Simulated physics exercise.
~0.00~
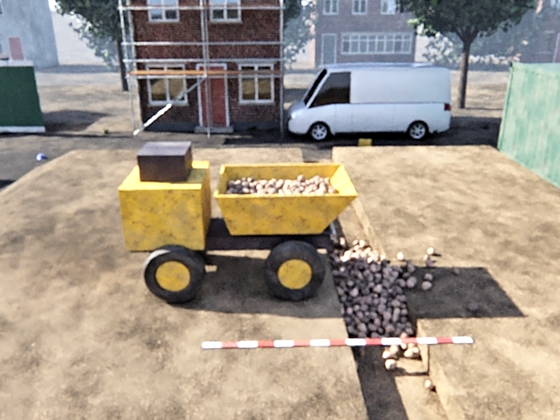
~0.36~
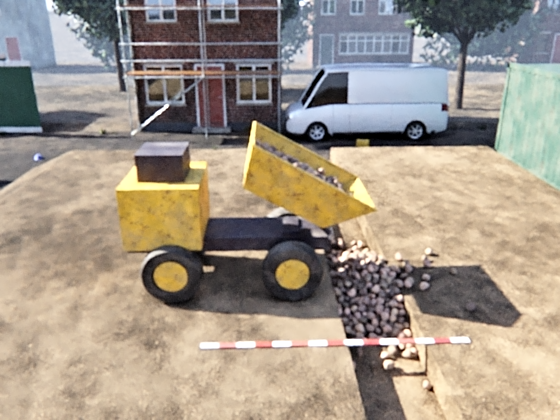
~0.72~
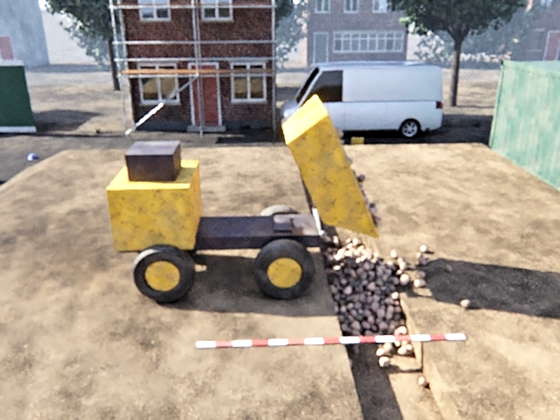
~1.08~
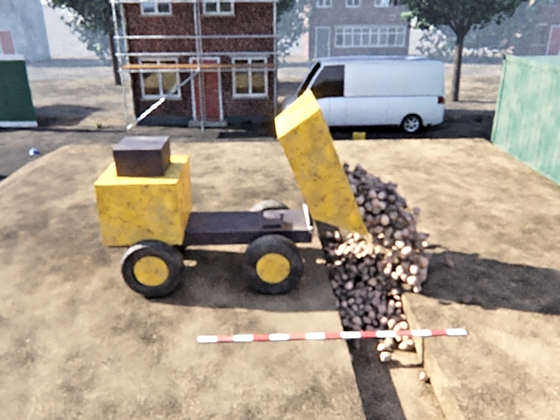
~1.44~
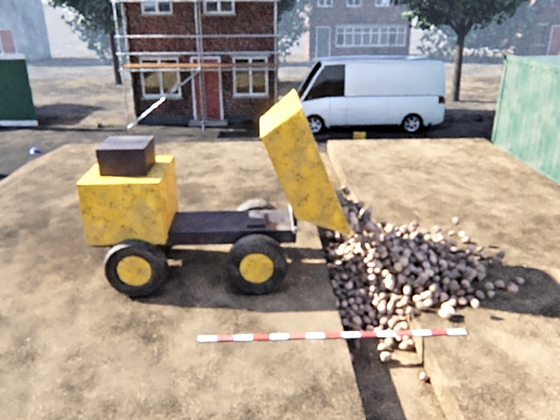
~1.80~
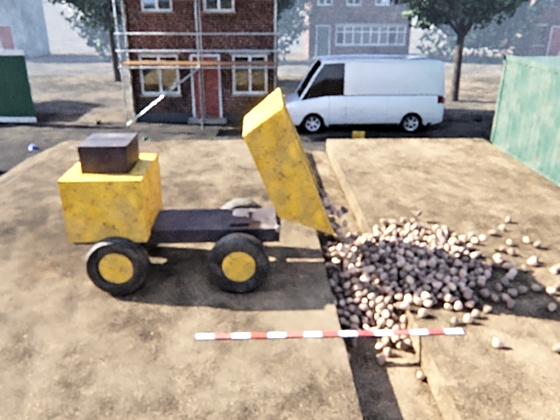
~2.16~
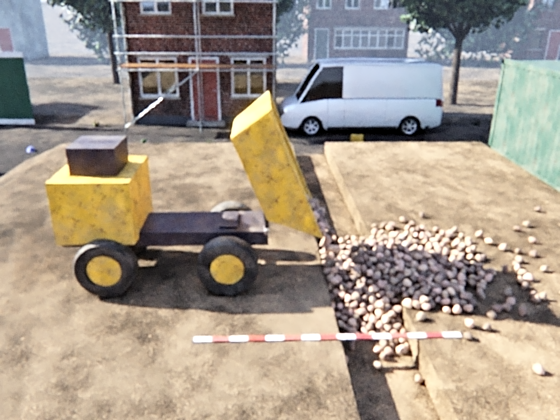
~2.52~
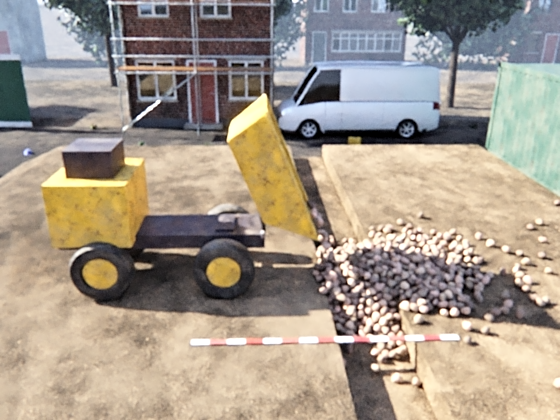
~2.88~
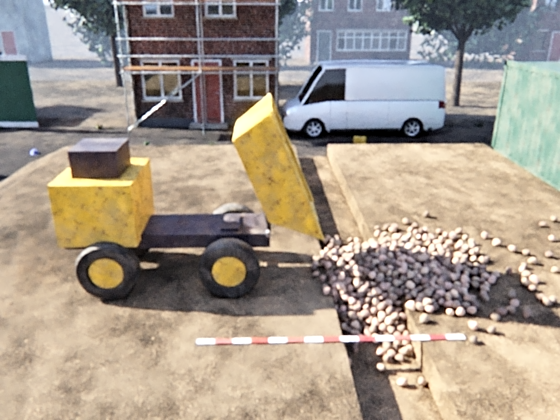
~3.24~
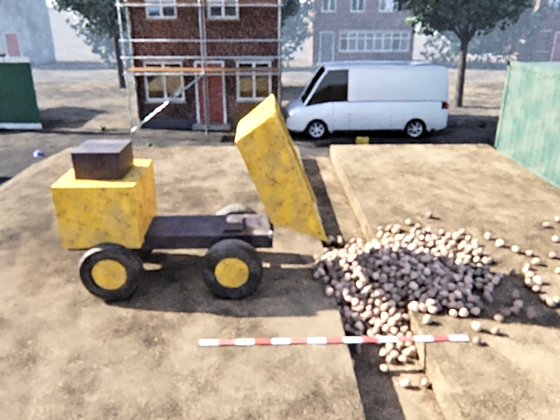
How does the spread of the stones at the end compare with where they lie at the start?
At the start the stones are in the yellow skip and in a loose strip along the trench. By the end they lie in a broad heap over the trench that reaches well to the right across the ground beyond it.
